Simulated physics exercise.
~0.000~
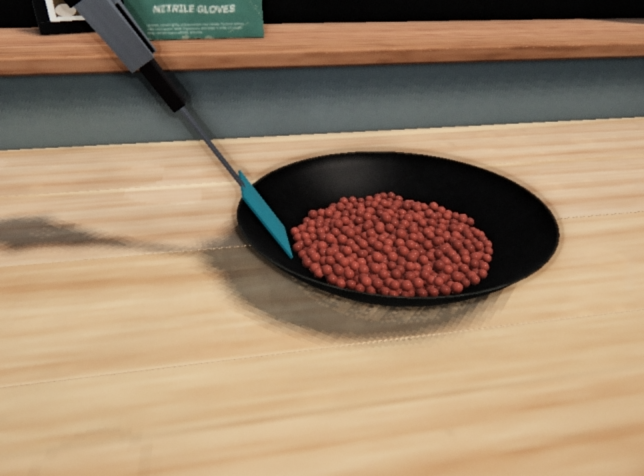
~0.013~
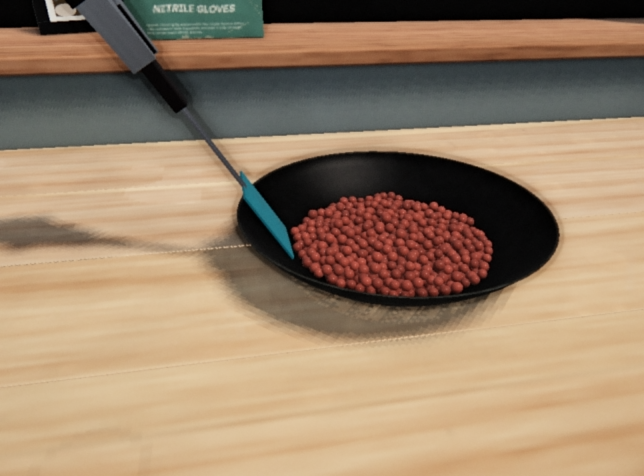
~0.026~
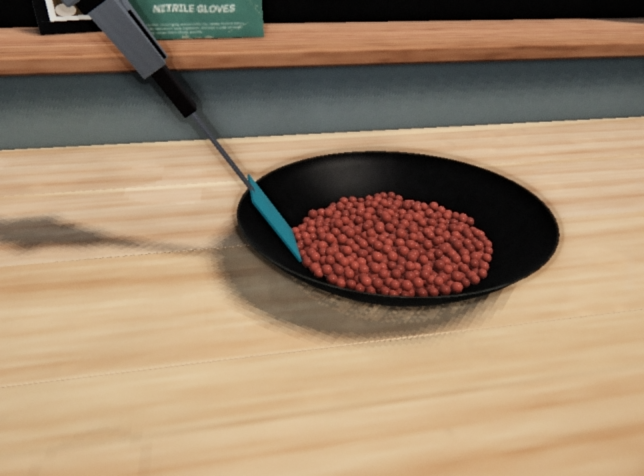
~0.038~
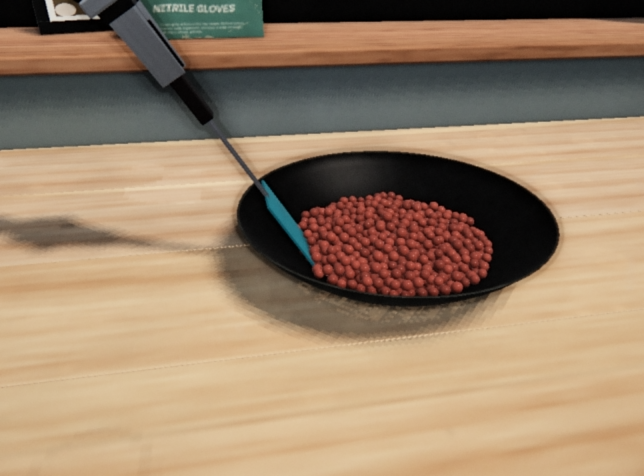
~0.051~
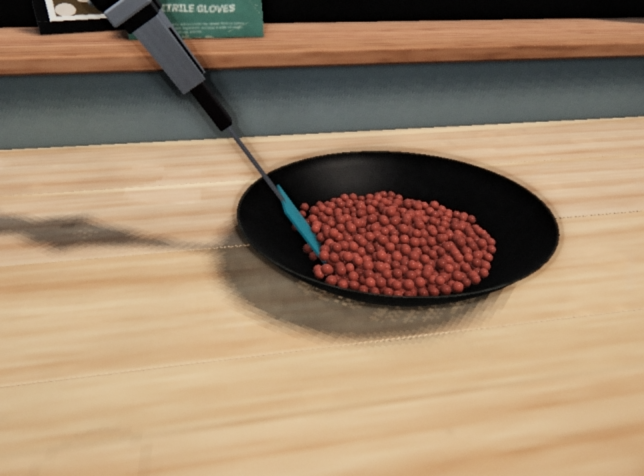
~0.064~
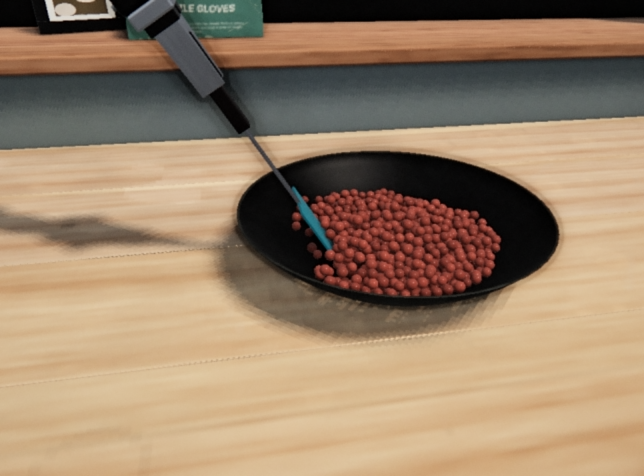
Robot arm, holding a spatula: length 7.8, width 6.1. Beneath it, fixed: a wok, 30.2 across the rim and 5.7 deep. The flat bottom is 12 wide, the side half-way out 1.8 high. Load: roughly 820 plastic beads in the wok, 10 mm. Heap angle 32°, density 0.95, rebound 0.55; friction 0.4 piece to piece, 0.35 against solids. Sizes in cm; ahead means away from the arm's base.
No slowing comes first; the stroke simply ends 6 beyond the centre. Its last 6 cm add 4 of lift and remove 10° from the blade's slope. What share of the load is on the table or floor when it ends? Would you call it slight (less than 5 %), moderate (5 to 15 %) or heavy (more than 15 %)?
I would call it moderate, 5 to 15 %.
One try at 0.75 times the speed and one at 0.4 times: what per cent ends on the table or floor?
Some 0 and 0 per cent.
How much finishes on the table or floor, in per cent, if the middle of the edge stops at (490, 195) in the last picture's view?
My guess is roughly 20 percent.
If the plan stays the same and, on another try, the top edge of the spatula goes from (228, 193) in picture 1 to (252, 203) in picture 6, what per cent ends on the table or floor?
Some 0 per cent.
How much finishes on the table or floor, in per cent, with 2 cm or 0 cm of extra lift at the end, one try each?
It works out to some 5 per cent for the first setting and some 0 per cent for the second.
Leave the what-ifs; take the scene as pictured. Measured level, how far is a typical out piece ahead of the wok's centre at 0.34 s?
About 24 cm.
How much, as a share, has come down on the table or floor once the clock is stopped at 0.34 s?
Roughly 6 per cent.
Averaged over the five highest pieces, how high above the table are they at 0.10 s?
About 6 cm.
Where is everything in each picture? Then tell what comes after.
Spatula top edge at (241, 183), sloping 58°; upper third of the load around (393, 234), from x 295 to 490, top at y 195; 819 in the wok, in the first picture.
Spatula top edge at (242, 184), sloping 58°; upper third of the load around (393, 234), from x 295 to 490, top at y 195, in the second picture.
Spatula top edge at (250, 187), sloping 58°; upper third of the load around (393, 234), from x 295 to 490, top at y 195, in the third picture.
Spatula top edge at (265, 193), sloping 58°; upper third of the load around (391, 235), from x 295 to 490, top at y 195, in the fourth picture.
Spatula top edge at (281, 198), sloping 58°; upper third of the load around (390, 232), from x 295 to 490, top at y 195, in the fifth picture.
Spatula top edge at (297, 200), sloping 58°; upper third of the load around (393, 229), from x 295 to 495, top at y 195; 819 in the wok, in the sixth picture.
By 0.10 s, sloping 58°, highest piece 6 above the table; 819 in the wok.
By 0.13 s, sloping 55°, highest piece 7 above the table; 819 in the wok.
By 0.34 s, sloping 48°, highest piece 7 above the table; 761 in the wok, 49 on the table or floor, 9 on the blade or in flight.
By 1.39 s, sloping 48°, highest piece 6 above the table; 761 in the wok, 58 on the table or floor.
Final count, 761 in the wok, 58 on the table or floor. That is 7 % on the table or floor.
